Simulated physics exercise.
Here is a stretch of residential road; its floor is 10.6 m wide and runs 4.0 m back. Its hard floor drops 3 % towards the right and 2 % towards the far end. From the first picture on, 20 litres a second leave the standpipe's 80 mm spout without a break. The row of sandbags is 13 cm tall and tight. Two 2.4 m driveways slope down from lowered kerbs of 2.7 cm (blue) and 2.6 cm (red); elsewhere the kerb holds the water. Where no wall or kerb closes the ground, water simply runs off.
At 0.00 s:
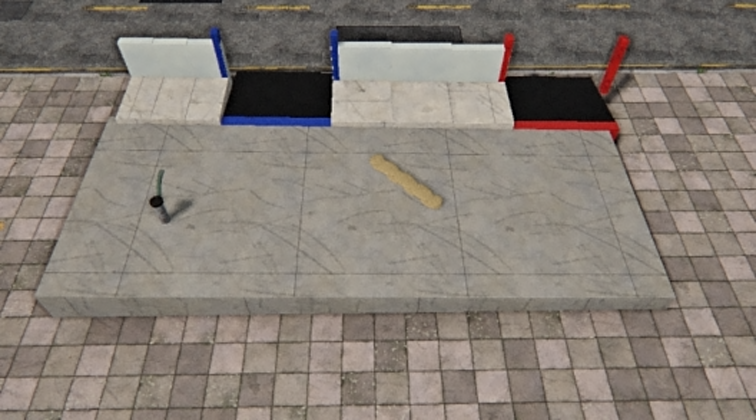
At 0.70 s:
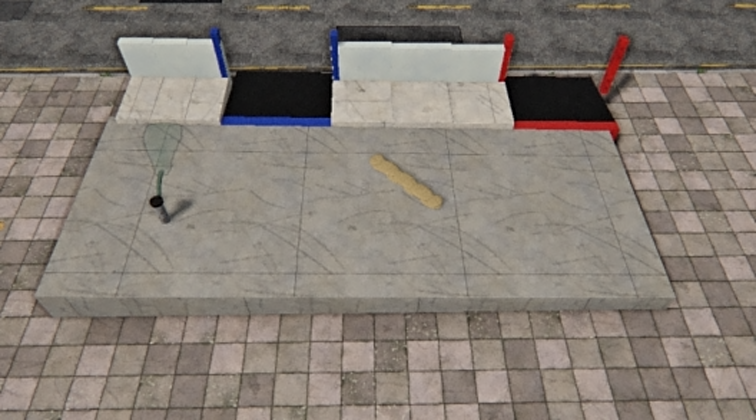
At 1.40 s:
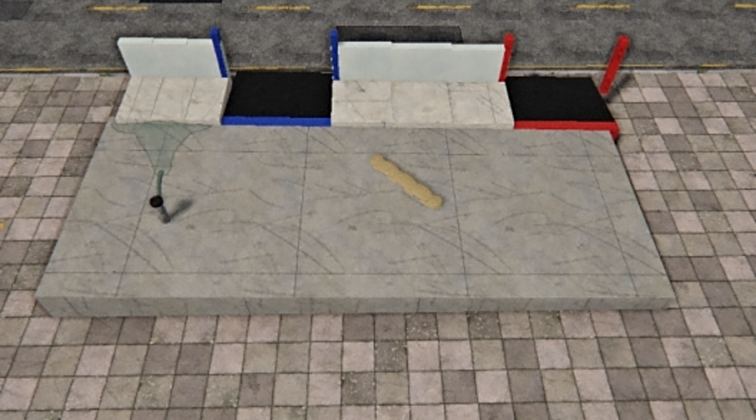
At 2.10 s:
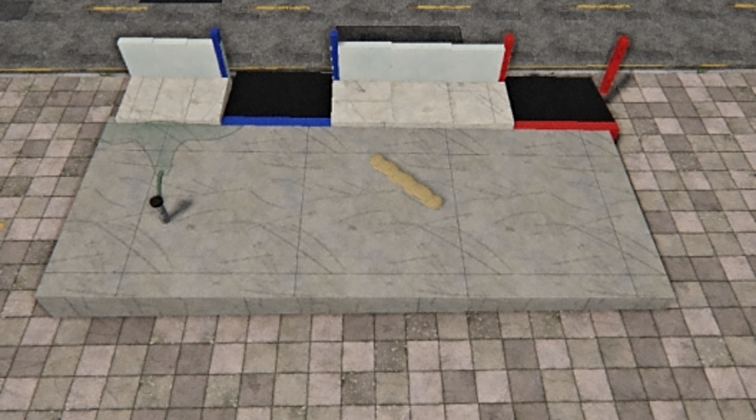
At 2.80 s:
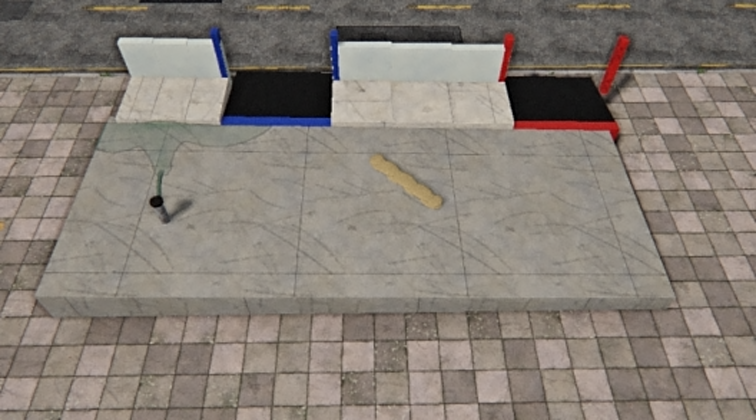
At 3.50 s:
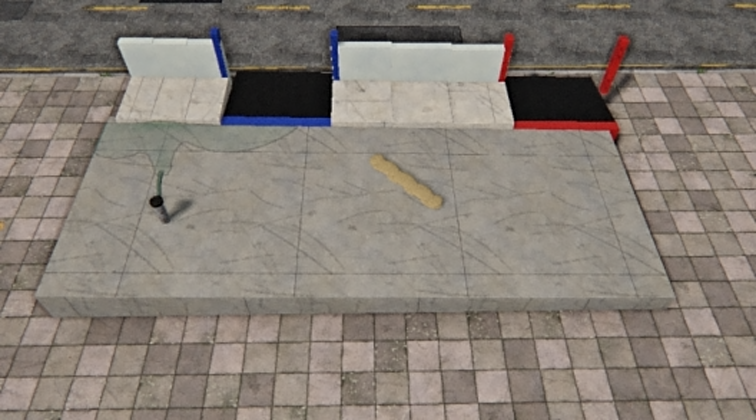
Water jets from a small dark spout on the left of a pale slab, reaches the back edge and spreads in a thin sheet rightward along the raised kerb, toward the blue-edged black ramp, while the tan bar stays still.
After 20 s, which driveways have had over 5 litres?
One by one: At the blue drive it stays under the limit; at the red drive it does not reach the limit.
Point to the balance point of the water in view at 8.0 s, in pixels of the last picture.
Near (240, 138).
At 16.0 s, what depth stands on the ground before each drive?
In cm: Blue 2.0, red 2.0.
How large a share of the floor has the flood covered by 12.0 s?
Some 20 per cent of it.
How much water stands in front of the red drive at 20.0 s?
About 2.5 cm.
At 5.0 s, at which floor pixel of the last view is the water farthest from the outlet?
Near (344, 129).
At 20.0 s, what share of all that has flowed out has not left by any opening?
Some 44 per cent remains.
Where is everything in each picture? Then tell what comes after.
In the first picture, the jet has just started at (159, 193); the ground is still dry.
In the second picture, the jet leaves at (159, 193); the sheet reaches (152, 125), 2.7 m away, and wets 0.8 m2.
In the third picture, from the spout at (159, 193) the water has spread over 1.2 m2; its tip is at (112, 124), and it is 1.7 cm deep on average.
In the fourth picture, from the spout at (159, 193) the water has spread over 1.8 m2; its tip is at (107, 124), and it is 1.5 cm deep on average.
In the fifth picture, from the spout at (159, 193) the water has spread over 2.5 m2; its tip is at (107, 124), and it is 1.4 cm deep on average.
In the sixth picture, from the spout at (159, 193) the water has spread over 3.2 m2; its tip is at (295, 127), and it is 1.3 cm deep on average.
After 5.0 s water covers 10 % of the floor and is deepest (12 cm) near (160, 127); blue drive 1.8 cm at the lowered kerb, 0 L in, red drive not reached.
After 8.0 s water covers 15 % of the floor and is deepest (12 cm) near (160, 127); blue drive 1.9 cm at the lowered kerb, 0 L in, red drive not reached.
After 12.0 s water covers 20 % of the floor and is deepest (13 cm) near (160, 127); blue drive 1.9 cm at the lowered kerb, 0 L in, red drive 1 cm at the lowered kerb, 0 L in.
After 16.0 s water covers 20 % of the floor and is deepest (13 cm) near (160, 127); blue drive 1.9 cm at the lowered kerb, 0 L in, red drive 2.2 cm at the lowered kerb, 0 L in.
After 20.0 s water covers 25 % of the floor and is deepest (13 cm) near (160, 127); blue drive 1.9 cm at the lowered kerb, 0 L in, red drive 2.3 cm at the lowered kerb, 0 L in.
